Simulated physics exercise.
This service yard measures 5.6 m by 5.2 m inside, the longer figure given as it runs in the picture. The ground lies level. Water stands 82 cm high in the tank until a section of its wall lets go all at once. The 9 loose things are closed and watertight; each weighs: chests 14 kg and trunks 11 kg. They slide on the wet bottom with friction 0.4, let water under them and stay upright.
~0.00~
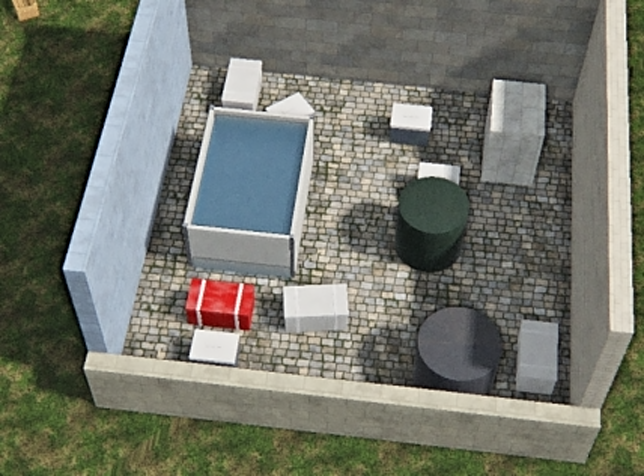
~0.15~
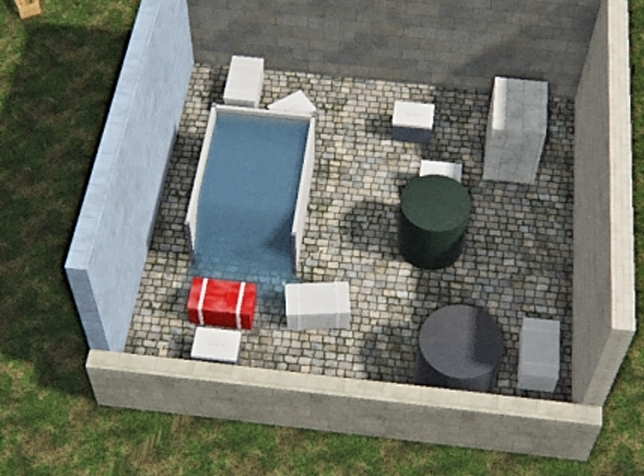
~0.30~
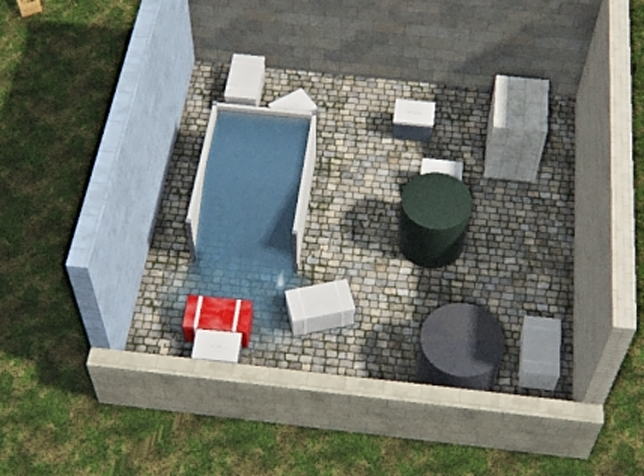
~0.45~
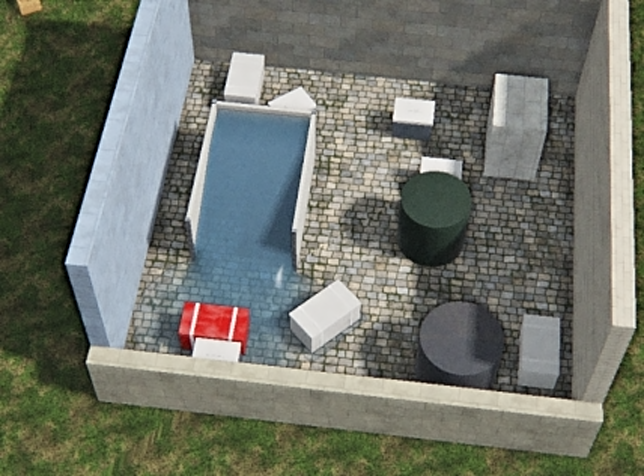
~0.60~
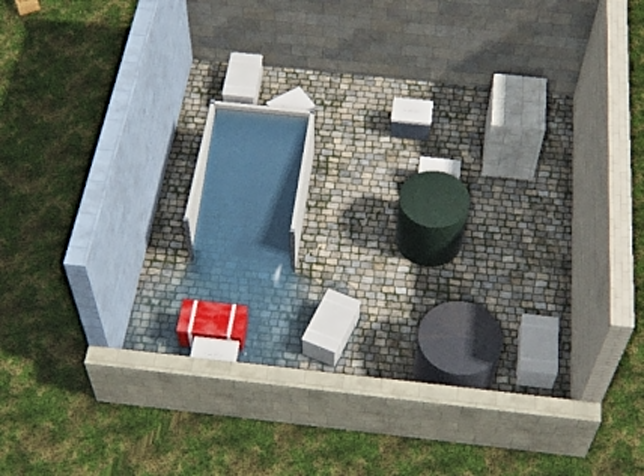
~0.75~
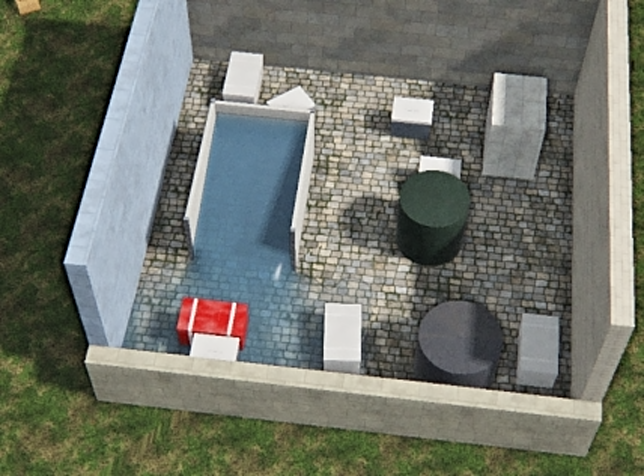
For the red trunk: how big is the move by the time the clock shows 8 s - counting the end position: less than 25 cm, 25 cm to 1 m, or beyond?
The red trunk travels far.
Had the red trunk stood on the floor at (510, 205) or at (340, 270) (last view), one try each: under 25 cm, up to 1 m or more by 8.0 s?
In that order: It slides a little; it gets carried off.
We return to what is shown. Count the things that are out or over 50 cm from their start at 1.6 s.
1 of them.
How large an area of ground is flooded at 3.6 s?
Some 21 m2.
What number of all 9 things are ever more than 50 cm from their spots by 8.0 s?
I count 8.
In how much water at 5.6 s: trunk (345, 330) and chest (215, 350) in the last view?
Roughly 7 and 10 cm.
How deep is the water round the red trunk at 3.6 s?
Roughly 17 cm.
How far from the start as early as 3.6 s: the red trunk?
Roughly 200 cm by then.
After 1.6 s the red trunk is near (211, 310), 0.5 m from its start, afloat; 2 afloat.
After 3.6 s the red trunk is near (385, 298), 2.1 m from its start, afloat; 3 afloat.
After 5.6 s the red trunk is near (540, 234), 4.2 m from its start, afloat; 7 afloat.
After 8.0 s the red trunk is near (527, 180), 4.3 m from its start, afloat; 9 afloat.
